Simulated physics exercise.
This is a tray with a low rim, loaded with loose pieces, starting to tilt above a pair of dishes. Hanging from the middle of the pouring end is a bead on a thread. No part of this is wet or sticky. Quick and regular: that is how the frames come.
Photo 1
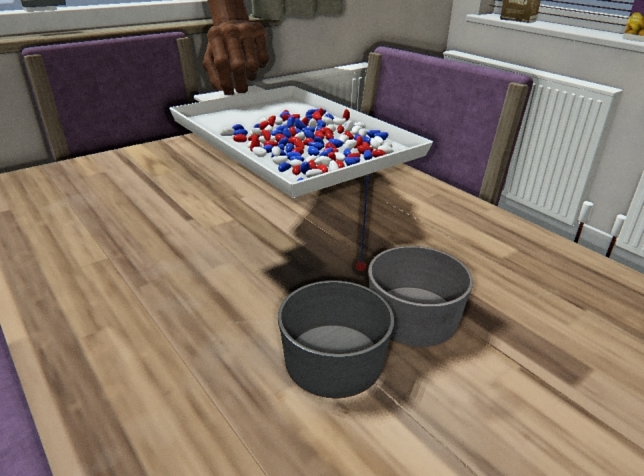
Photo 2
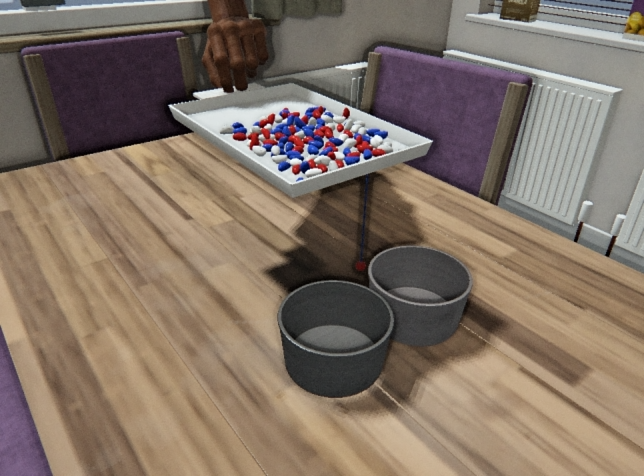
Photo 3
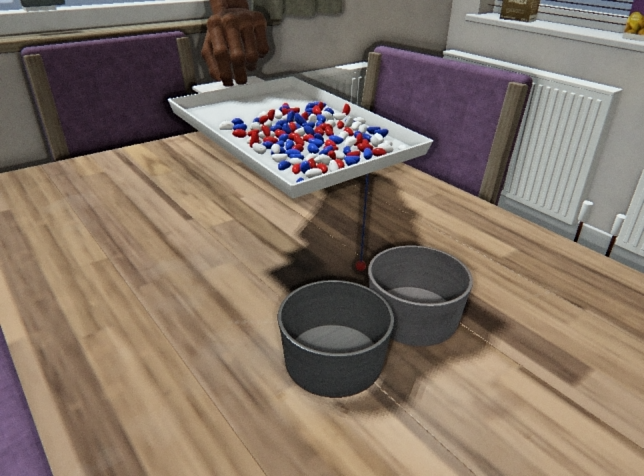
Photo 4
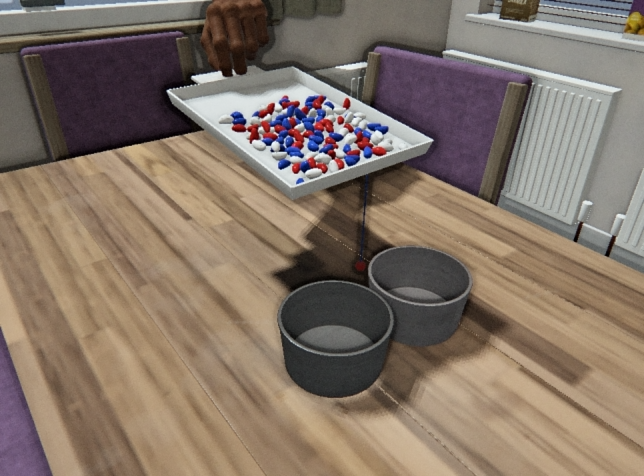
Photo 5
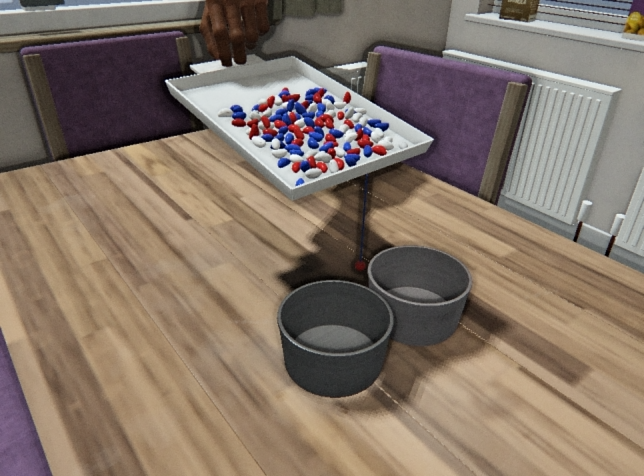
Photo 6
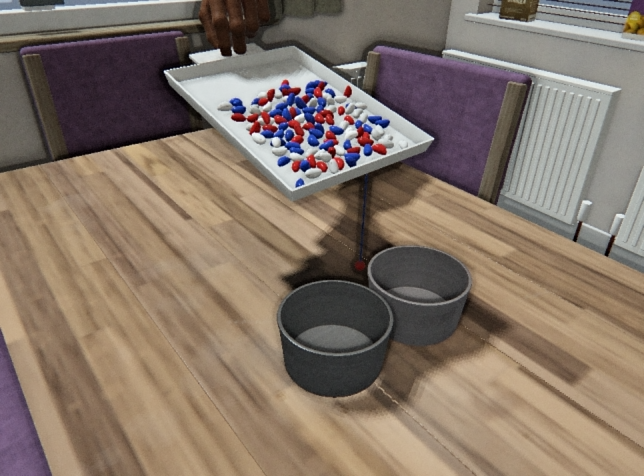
A white tray of red, white and blue jelly beans tilts slightly above two dishes.
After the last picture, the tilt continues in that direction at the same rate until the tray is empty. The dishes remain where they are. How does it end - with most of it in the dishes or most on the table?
Mostly kept.
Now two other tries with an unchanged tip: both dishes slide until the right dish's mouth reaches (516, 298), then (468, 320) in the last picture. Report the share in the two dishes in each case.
10 and 20 %.
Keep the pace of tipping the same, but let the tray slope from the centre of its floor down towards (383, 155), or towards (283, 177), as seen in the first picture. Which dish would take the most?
Tilt 1: Right-side dish. Tilt 2: Left-side dish.
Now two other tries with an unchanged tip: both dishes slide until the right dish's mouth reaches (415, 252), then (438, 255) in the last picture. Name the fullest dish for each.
Well, the first go goes to the leftmost dish, and the second to the leftmost dish.
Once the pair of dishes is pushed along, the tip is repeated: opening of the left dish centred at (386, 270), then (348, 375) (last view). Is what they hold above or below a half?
In the first position a minority, in the second a minority.
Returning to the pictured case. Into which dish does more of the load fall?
The one at left ends up fuller.
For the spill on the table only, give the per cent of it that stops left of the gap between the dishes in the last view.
My estimate is some 40 per cent.
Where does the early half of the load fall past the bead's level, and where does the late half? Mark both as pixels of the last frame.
The opening part goes through (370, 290); what follows goes through (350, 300).
Just after the last frame, tray tipped steeply; every one on the tray.
A moment on, tray tipped right over; every one on the tray.
Further on, tray tipped past a quarter turn; roughly two thirds in the left dish; roughly a quarter in the right dish; roughly a quarter outside both.
When it is over, tray tipped past a quarter turn; roughly two thirds in the left dish; roughly a quarter in the right dish; roughly a quarter outside both.
